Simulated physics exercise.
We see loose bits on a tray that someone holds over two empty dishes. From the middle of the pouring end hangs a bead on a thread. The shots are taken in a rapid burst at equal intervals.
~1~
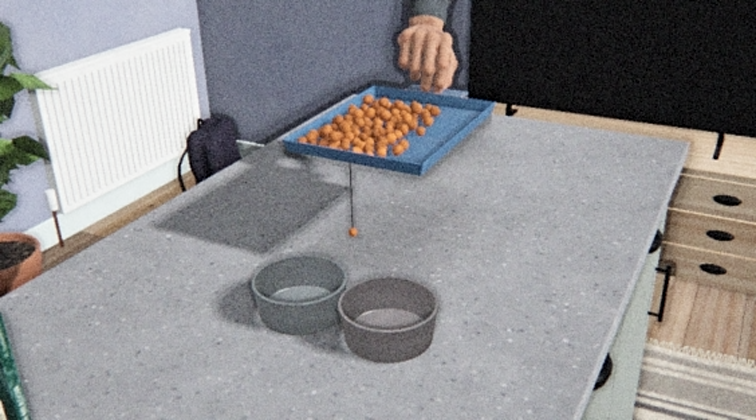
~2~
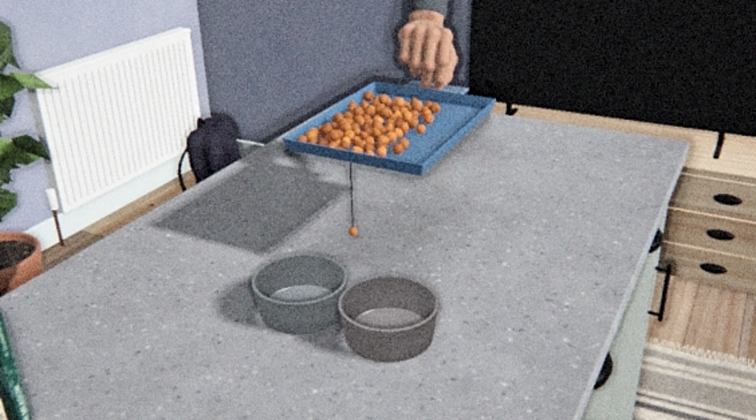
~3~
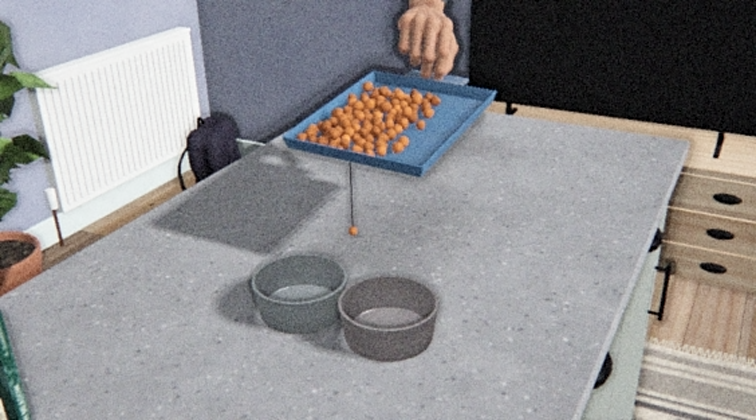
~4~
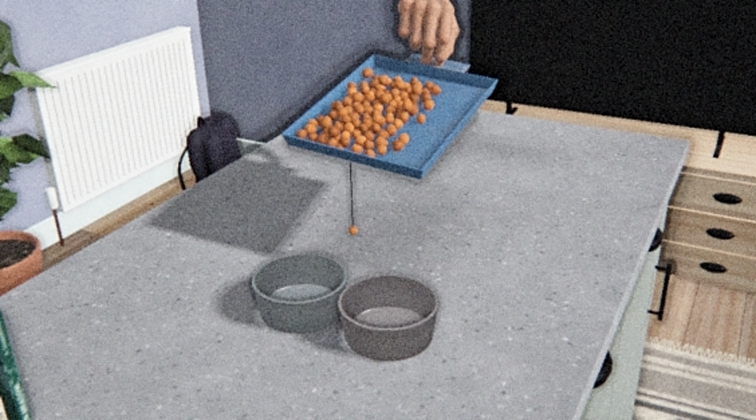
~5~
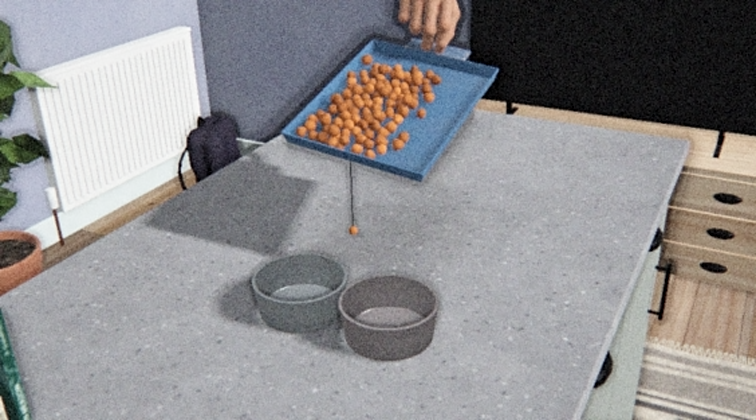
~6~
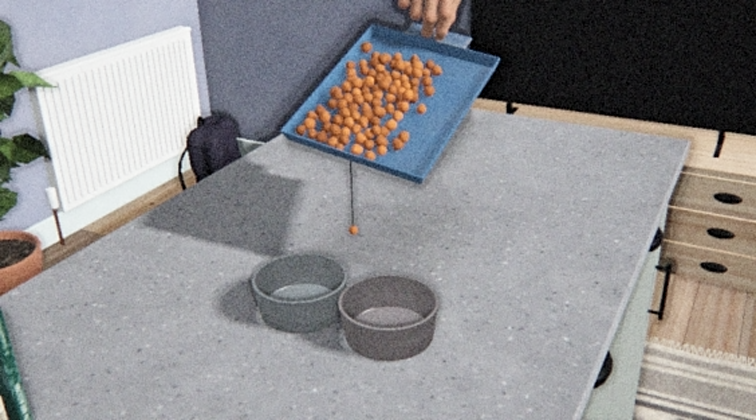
The footage shows a hand gripping the far edge of a blue tray of coated peanuts above two empty dishes, steadily raising that edge so the tray slants more steeply toward the viewer, its near right corner dipping slightly.
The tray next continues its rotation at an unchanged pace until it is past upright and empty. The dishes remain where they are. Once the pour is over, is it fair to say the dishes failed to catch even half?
Yes, they caught less than half.
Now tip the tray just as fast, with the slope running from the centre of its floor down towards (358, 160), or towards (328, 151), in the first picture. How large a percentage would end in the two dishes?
40 % and 20 %.
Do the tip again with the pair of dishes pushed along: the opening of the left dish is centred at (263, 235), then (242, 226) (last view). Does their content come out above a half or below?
The dishes end up with the lesser share in the first try and the lesser share in the second.
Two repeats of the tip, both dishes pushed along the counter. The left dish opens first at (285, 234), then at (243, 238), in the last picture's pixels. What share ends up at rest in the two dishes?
You'd get 30 in a hundred first and 30 in a hundred after that.
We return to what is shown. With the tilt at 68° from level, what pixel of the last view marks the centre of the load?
The load is centred about (386, 130).
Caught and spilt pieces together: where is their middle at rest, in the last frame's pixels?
Around (378, 296).
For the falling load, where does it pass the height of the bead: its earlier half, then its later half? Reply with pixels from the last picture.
Roughly (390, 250) first, then roughly (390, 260).
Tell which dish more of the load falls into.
Winning side: Left of the pair.
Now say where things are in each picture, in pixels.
Corners of the pouring end at (287, 139) and (420, 163), level; middle of the load at (378, 124), coated peanuts; left dish at (275, 315); right dish at (366, 342); bead on its thread at (353, 232), in the first frame.
Corners of the pouring end at (288, 138) and (421, 163), level; middle of the load at (379, 122), in the second frame.
Corners of the pouring end at (287, 136) and (420, 165), tipped barely, lowest at the right corner; middle of the load at (378, 117), in the third frame.
Corners of the pouring end at (287, 133) and (421, 167), tipped a little, lowest at the right corner; middle of the load at (378, 109), in the fourth frame.
Corners of the pouring end at (286, 131) and (421, 171), tipped clearly, lowest at the right corner; middle of the load at (378, 102), in the fifth frame.
Corners of the pouring end at (286, 129) and (421, 174), tipped clearly, lowest at the right corner; middle of the load at (378, 96); left dish at (275, 313); right dish at (366, 340), in the sixth frame.
Soon, tray tipped steeply; most on the tray; a stray few in the right dish; a stray few in the left dish; a stray few outside both; a small part in the air.
A while on, tray tipped past a quarter turn; most on the tray; a stray few in the right dish; a stray few in the left dish; a small part outside both; a small part in the air.
Towards the end, tray tipped past a quarter turn; a stray few in the right dish; about a quarter in the left dish; about two thirds outside both.
Finally, tray tipped past a quarter turn; a stray few in the right dish; about a quarter in the left dish; about two thirds outside both.
